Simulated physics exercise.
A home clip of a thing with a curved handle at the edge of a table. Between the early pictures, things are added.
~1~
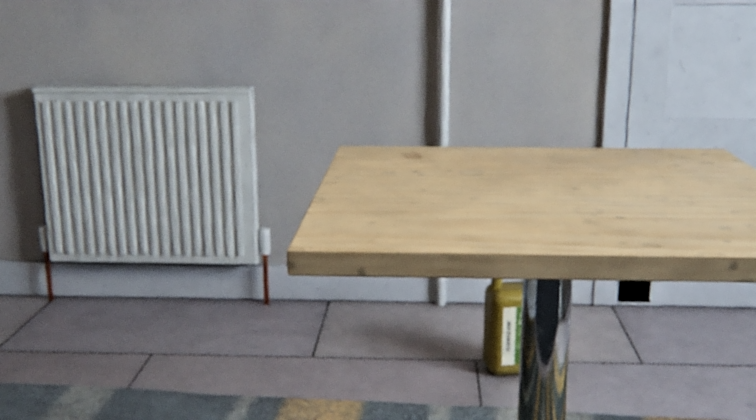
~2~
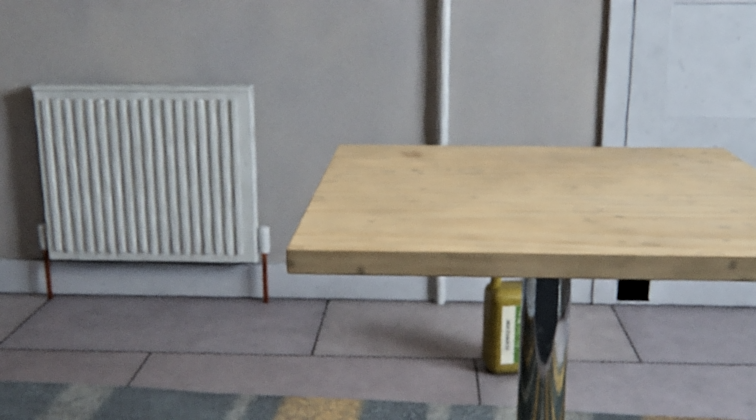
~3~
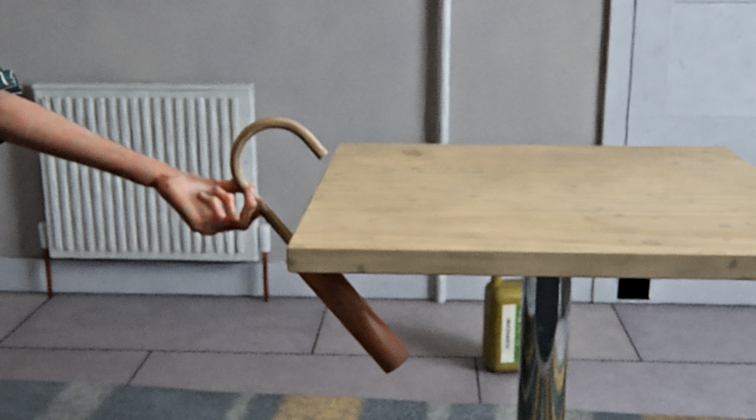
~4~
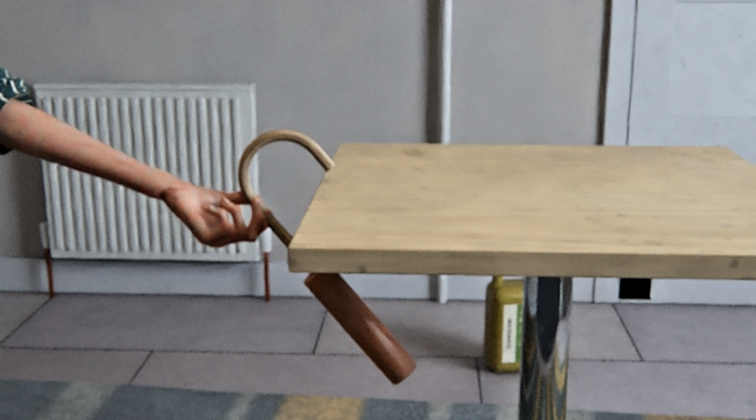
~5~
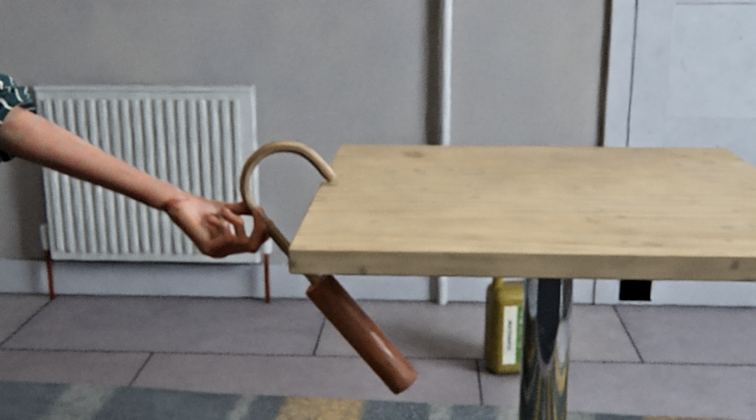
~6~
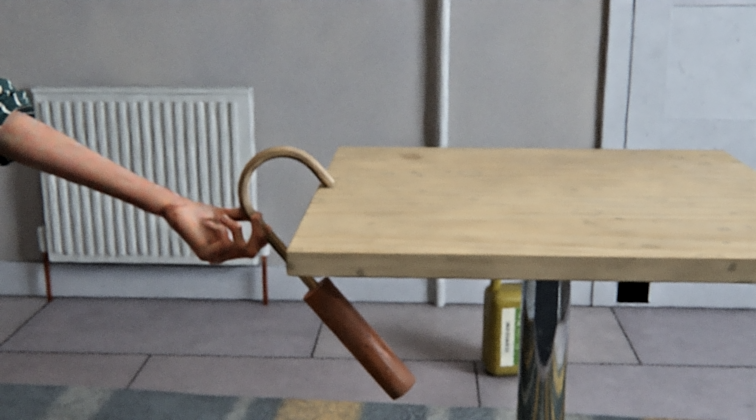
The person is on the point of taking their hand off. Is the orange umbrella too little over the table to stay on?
No, it stays hooked.
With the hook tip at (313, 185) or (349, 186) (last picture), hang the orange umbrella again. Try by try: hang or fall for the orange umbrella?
Well, the first time it ends up lower down, and the second time it stays put.
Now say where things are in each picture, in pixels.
In the first picture, table (552, 199).
In the second picture, table (551, 198).
In the third picture, still on the way; orange umbrella (337, 241); table (551, 197).
In the fourth picture, still on the way; orange umbrella (344, 253); table (553, 196).
In the fifth picture, still on the way; orange umbrella (346, 263); table (553, 198).
In the sixth picture, in place, still held; orange umbrella (344, 269); table (551, 200).
Then, 0.28 s later than the last frame, orange umbrella at rest near (342, 269).
When it is over, the orange umbrella remains in place, near (343, 269).
